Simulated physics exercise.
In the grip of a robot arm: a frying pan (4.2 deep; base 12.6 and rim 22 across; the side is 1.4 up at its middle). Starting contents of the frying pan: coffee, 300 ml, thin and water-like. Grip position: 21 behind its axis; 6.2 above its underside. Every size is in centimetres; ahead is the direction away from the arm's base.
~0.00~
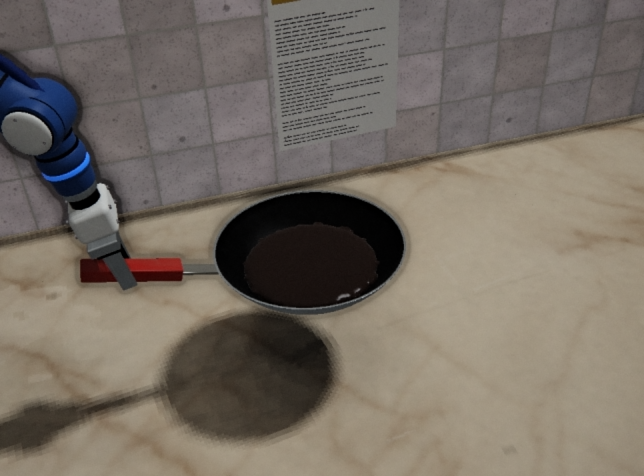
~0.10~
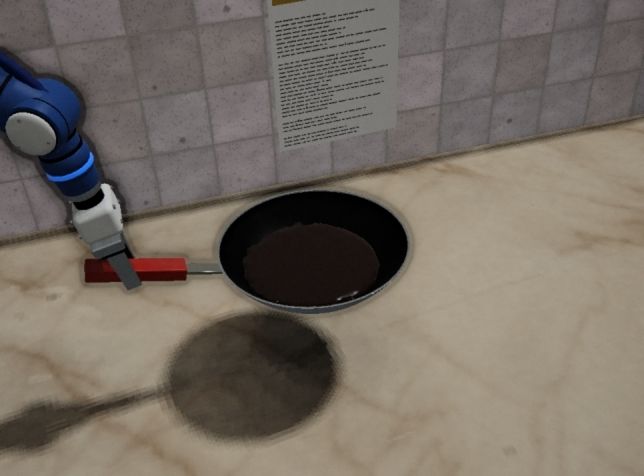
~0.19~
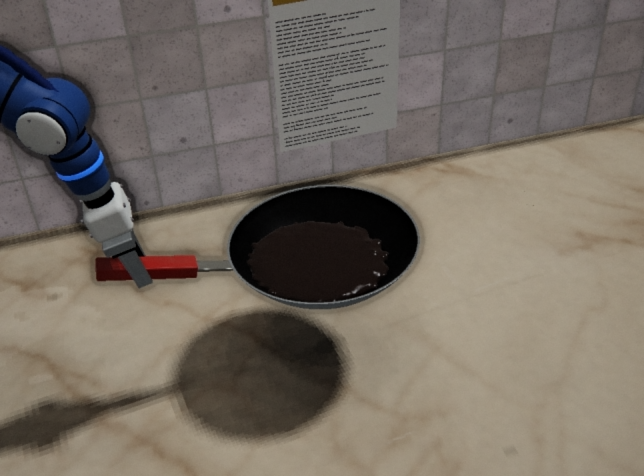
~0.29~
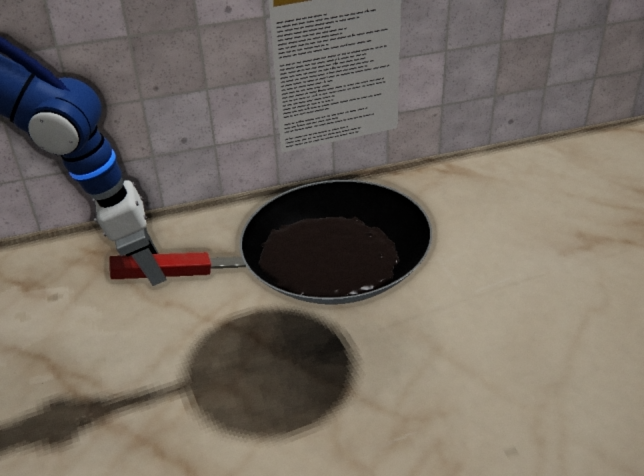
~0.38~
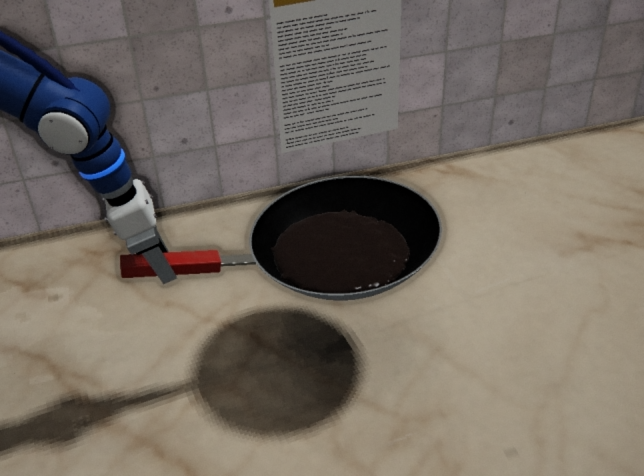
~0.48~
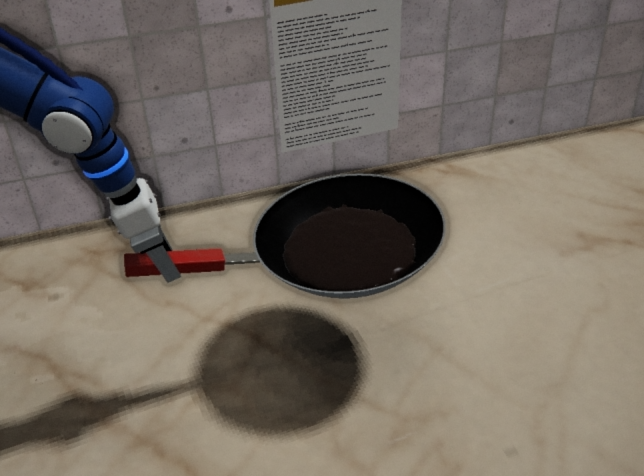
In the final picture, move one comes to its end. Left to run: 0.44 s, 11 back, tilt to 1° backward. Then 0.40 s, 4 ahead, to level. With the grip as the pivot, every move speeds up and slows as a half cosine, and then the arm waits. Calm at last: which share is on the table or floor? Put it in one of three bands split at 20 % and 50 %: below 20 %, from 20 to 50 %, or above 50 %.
Band: From 20 to 50 %.
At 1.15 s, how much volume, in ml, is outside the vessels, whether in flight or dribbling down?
Around 90 ml at that moment.
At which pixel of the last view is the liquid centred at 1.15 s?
Centre at roughly (201, 288) px.
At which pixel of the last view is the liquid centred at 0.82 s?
The centre is around (297, 264) in the last picture.
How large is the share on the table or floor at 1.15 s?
Looks like about 1 per cent by then.
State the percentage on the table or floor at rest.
40 per cent or so.
After 0.82 s, tilted 1° backward, liquid up to 17 above the table; 295 ml in the frying pan.
After 1.15 s, level, liquid up to 18 above the table; 205 ml in the frying pan, 90 ml in the air or running down outside.
After 1.52 s, level, liquid up to 17 above the table; 180 ml in the frying pan, 95 ml on the table or floor, 25 ml in the air or running down outside.
After 2.32 s, level, liquid up to 15 above the table; 180 ml in the frying pan, 120 ml on the table or floor.
At rest, 180 ml in the frying pan, 120 ml on the table or floor. That is 40 % on the table or floor.
